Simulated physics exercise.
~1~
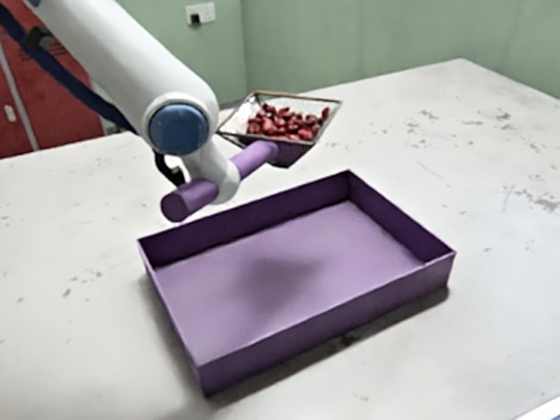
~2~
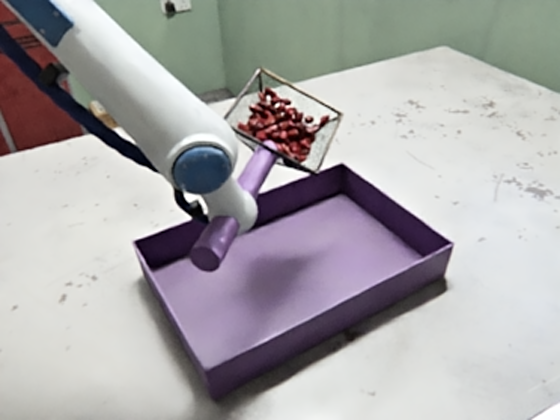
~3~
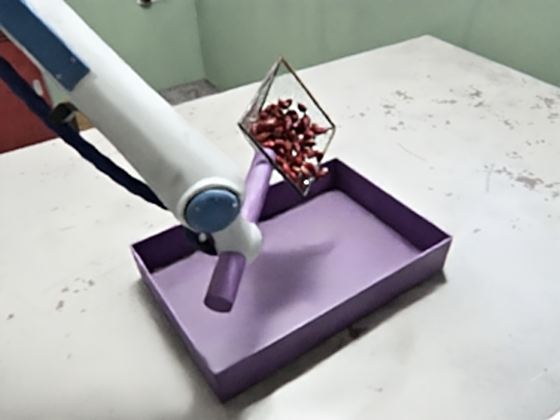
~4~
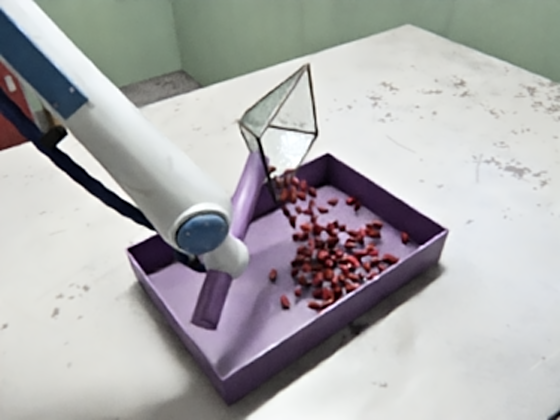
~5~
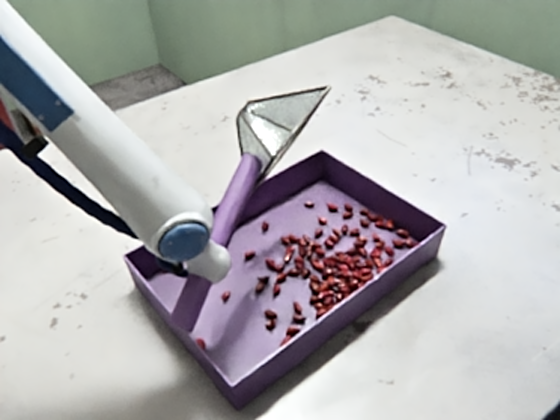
On a worn white table, a robotic arm tilting a glass-sided scoop until its red beans spill and scatter across a purple tray.
